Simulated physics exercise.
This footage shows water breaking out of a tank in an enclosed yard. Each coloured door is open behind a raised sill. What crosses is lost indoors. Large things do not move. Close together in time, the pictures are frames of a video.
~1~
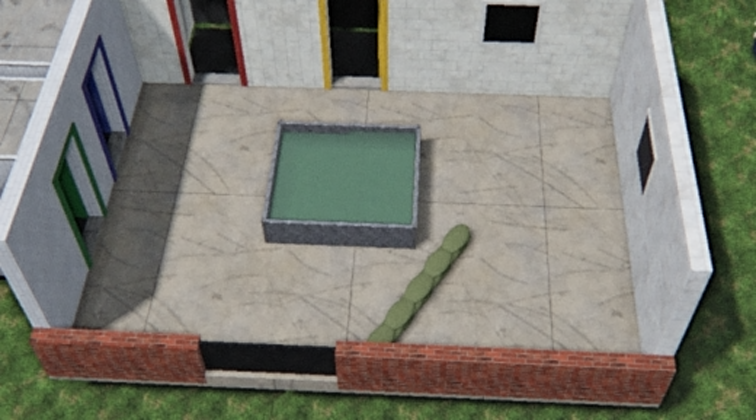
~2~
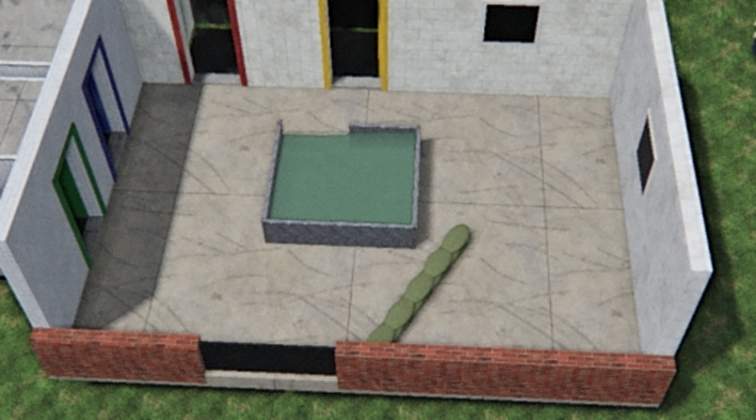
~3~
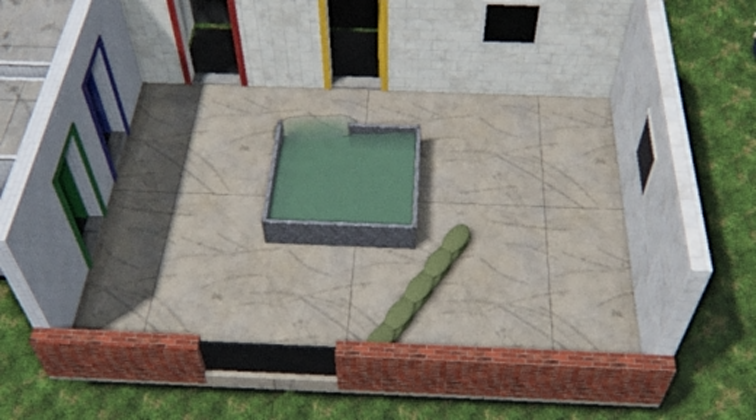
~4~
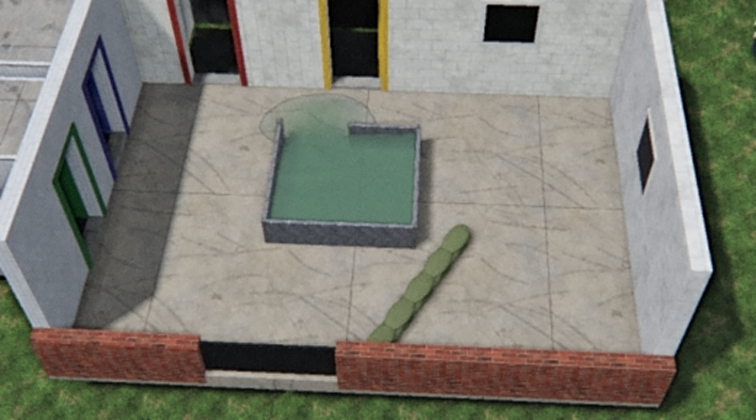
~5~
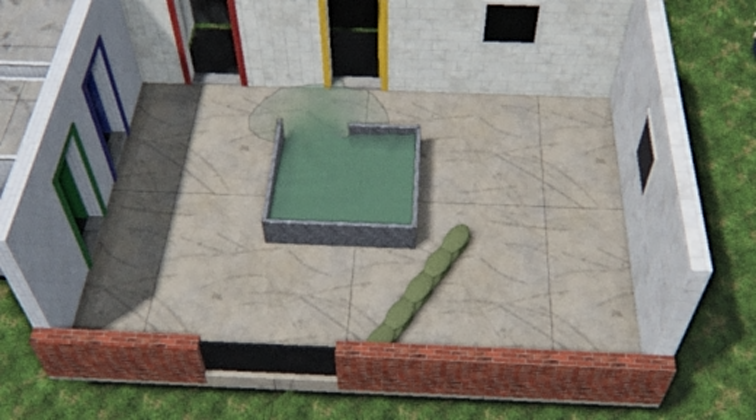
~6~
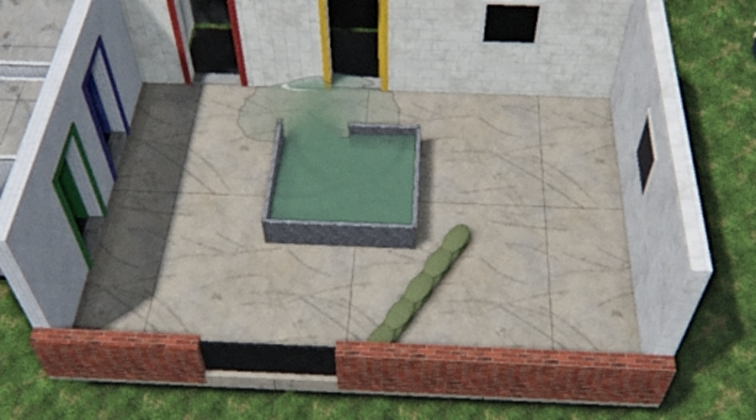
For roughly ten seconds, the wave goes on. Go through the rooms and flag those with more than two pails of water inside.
I expect the yellow door to go over the limit; I expect the red door to go over the limit; I expect the blue door to stay within two buckets; I expect the green door to stay within two buckets.
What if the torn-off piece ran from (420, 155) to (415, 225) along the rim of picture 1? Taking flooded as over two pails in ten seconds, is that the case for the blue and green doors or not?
In that case the blue door undershoots, while the green door undershoots.
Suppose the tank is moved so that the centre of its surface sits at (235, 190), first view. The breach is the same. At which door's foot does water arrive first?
That would be the red-painted one.
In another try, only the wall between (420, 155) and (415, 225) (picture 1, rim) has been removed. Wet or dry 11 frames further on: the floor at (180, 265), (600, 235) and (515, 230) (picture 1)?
Taken in turn they're unwetted, swamped and swamped.
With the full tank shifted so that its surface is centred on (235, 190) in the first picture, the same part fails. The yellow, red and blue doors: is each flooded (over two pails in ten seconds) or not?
As I see it, the yellow door remains below, the red door runs past the limit and the blue door remains below.
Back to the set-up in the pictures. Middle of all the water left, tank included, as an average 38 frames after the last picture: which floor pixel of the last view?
At about (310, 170).
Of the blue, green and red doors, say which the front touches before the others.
The answer here is the red one.
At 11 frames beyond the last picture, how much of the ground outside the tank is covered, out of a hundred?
Share estimate: About 15 per cent.
A moment on, water covers 10 % of the floor; the yellow door over two buckets in, the red door wet at the sill, nothing in, the blue door not reached, the green door not reached.
Next, water covers 15 % of the floor; the yellow door far over two buckets in, the red door under two buckets in, the blue door not reached, the green door not reached.
Then, water covers 30 % of the floor; the yellow door far over two buckets in, the red door over two buckets in, the blue door wet at the sill, nothing in, the green door wet at the sill, nothing in.
Later, water covers 55 % of the floor; the yellow door far over two buckets in, the red door over two buckets in, the blue door wet at the sill, nothing in, the green door wet at the sill, nothing in.
In the end, water covers 85 % of the floor; the yellow door far over two buckets in, the red door over two buckets in, the blue door wet at the sill, nothing in, the green door wet at the sill, nothing in.
